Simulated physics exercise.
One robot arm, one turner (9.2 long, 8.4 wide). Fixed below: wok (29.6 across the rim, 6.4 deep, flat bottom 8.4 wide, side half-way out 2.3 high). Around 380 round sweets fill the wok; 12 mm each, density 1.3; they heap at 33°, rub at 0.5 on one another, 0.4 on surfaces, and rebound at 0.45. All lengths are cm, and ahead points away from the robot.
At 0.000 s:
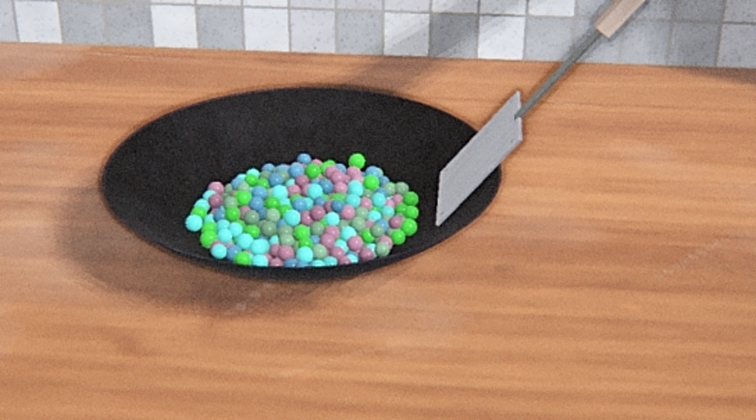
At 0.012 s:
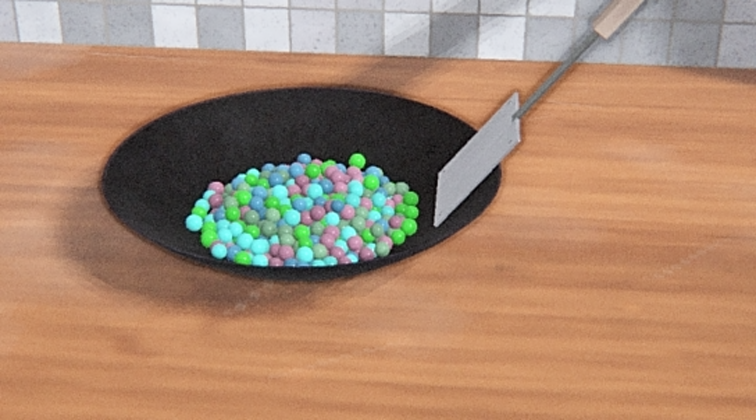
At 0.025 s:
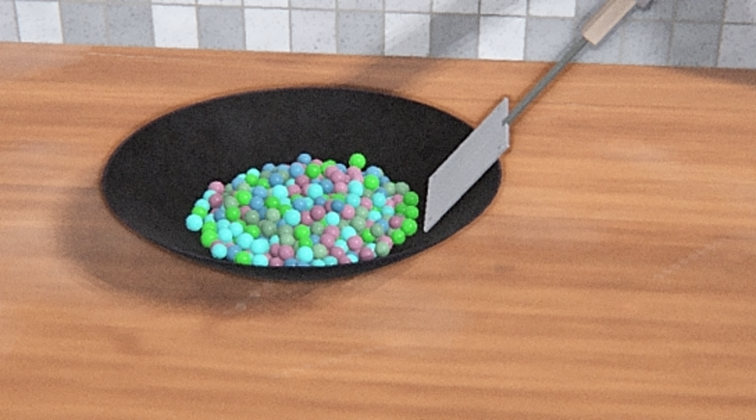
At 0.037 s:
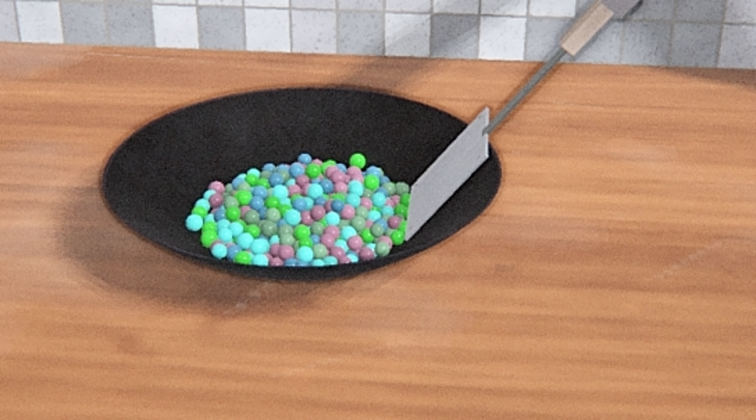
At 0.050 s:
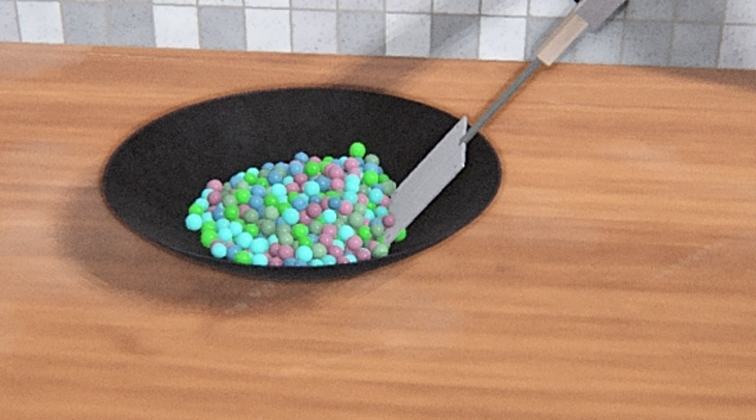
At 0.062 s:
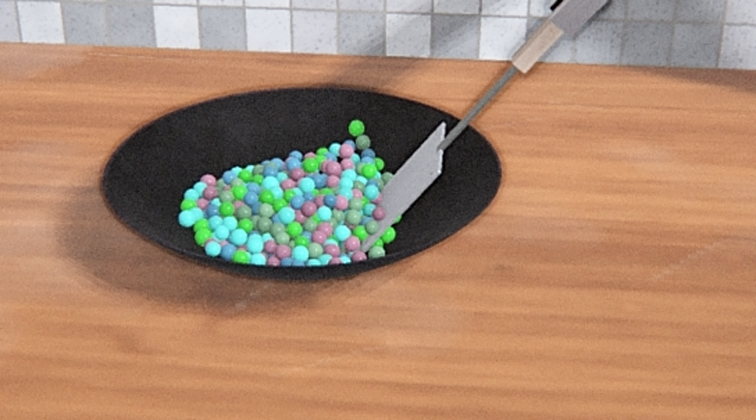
A metal turner slid down and left into a black wok of small green, blue and pink balls, pushing into the right side of the heap and crowding some up along its blade.
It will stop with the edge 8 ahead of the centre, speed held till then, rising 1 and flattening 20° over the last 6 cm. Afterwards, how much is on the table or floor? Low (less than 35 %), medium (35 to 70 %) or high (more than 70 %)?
On the table or floor the share is medium, 35 to 70 %.
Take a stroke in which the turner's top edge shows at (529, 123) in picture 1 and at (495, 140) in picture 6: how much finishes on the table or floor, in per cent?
About 10 per cent.
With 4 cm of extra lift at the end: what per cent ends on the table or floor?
Some 45 per cent.
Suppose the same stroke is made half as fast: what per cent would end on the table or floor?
It would be near 15 per cent.
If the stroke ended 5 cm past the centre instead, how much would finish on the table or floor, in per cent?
In that case some 15 per cent.
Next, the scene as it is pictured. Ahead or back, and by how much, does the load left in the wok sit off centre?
Roughly 4.5 cm ahead.
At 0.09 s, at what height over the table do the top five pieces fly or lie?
About 6 cm.
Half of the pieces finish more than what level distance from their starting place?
Some 14 cm.
After 0.09 s, sloping 52°, highest piece 8 above the table; 375 in the wok.
After 0.12 s, sloping 47°, highest piece 10 above the table; 373 in the wok, 2 on the blade or in flight.
After 0.34 s, sloping 32°, highest piece 9 above the table; 203 in the wok, 69 on the table or floor, 103 on the blade or in flight.
After 1.39 s, sloping 32°, highest piece 6 above the table; 203 in the wok, 172 on the table or floor.
At rest, 203 in the wok, 172 on the table or floor. That is 46 % on the table or floor.
